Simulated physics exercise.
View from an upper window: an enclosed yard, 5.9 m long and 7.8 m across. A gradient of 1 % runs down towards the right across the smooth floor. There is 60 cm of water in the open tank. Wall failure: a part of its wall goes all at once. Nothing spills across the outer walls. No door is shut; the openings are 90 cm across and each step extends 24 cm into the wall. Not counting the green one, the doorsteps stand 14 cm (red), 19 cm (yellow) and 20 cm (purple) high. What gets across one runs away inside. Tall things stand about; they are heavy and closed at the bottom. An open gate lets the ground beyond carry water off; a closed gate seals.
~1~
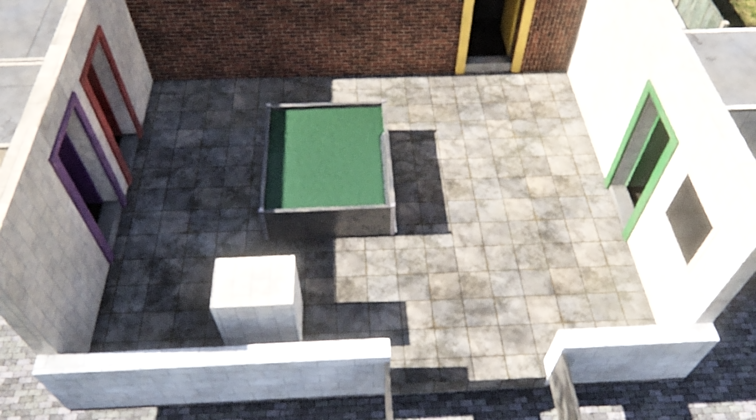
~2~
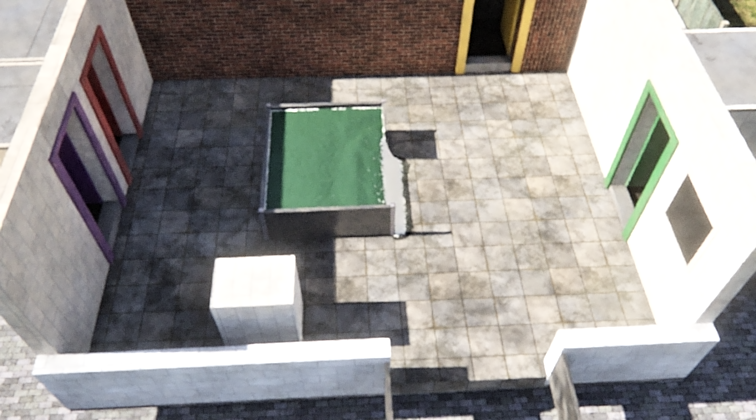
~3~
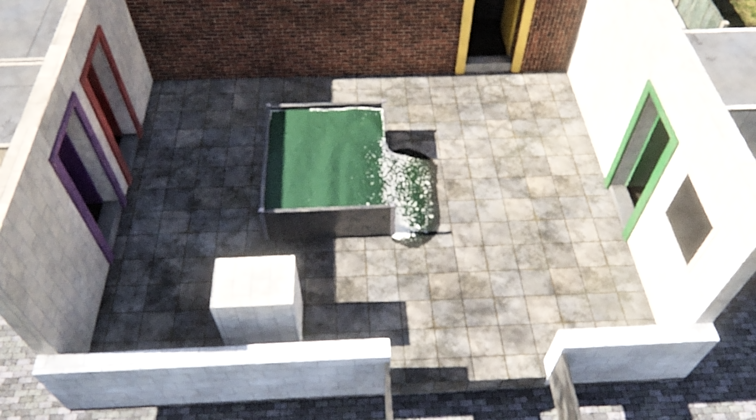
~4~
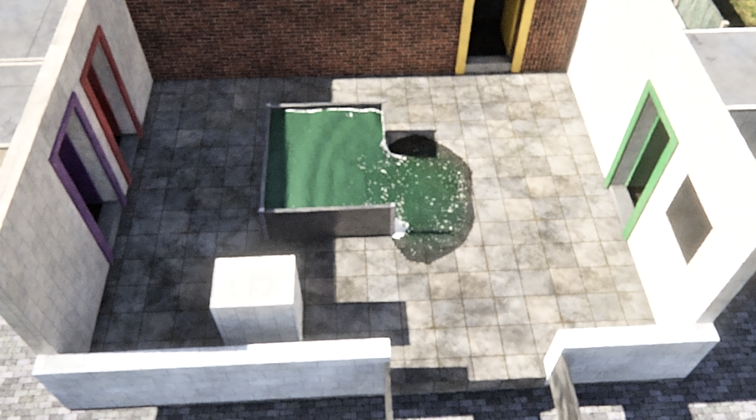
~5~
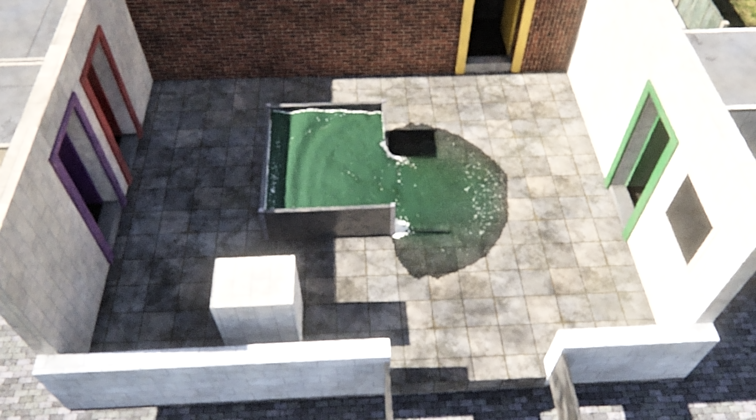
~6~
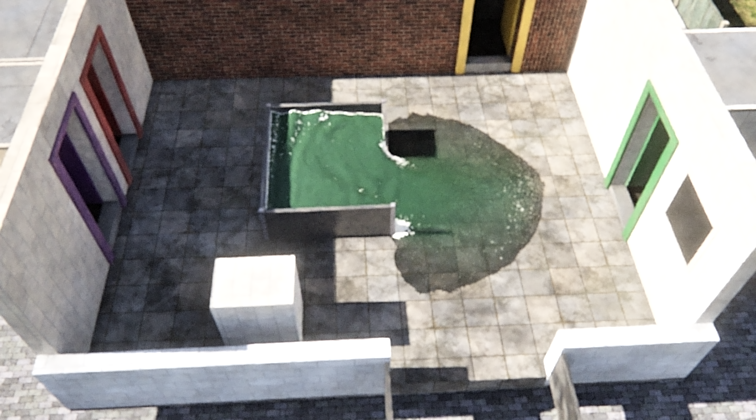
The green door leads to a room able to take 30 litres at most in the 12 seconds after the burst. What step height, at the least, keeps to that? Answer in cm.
I would say about 22 cm.
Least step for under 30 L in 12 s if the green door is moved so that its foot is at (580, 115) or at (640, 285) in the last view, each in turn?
Minimums: About 12.0 cm and 17 cm.
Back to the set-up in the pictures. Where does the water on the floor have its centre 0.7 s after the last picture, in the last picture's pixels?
I'd put it close to (391, 186).
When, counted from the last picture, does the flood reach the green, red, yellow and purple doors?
Green 0.4 s, red 8.0 s, yellow 1.8 s, purple not in the 12 s.
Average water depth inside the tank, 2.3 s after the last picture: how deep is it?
On average, around 21 cm.
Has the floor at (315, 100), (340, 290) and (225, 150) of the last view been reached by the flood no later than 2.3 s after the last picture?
In order: Untouched, untouched, untouched.
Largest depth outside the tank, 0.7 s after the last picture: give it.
30 cm.
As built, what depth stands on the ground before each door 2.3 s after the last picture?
Green door 23 cm, red door 0 cm, yellow door 5 cm, purple door 0 cm.
Then, 0.7 s after the last picture water covers 30 % of the floor, deepest (30 cm) near (399, 216); 17 cm at the green door, 14 litres in over its 10 cm step.
Then, 2.3 s after the last picture water covers 40 % of the floor, deepest (32 cm) near (648, 307); 23 cm at the green door, 170 litres in over its 10 cm step.
Then, 11.3 s after the last picture water covers 90 % of the floor, deepest (9 cm) near (613, 208); 8 cm at the green door, 251 litres in over its 10 cm step.
At the green door as built, the water peaked near 28 cm, 1.5 s after the last picture.
Run again over the same 12 s with other heights there, 74 litres in over 18 cm, 15 litres over 24.5 cm. The limit of 30 litres is kept from about 22 cm up.
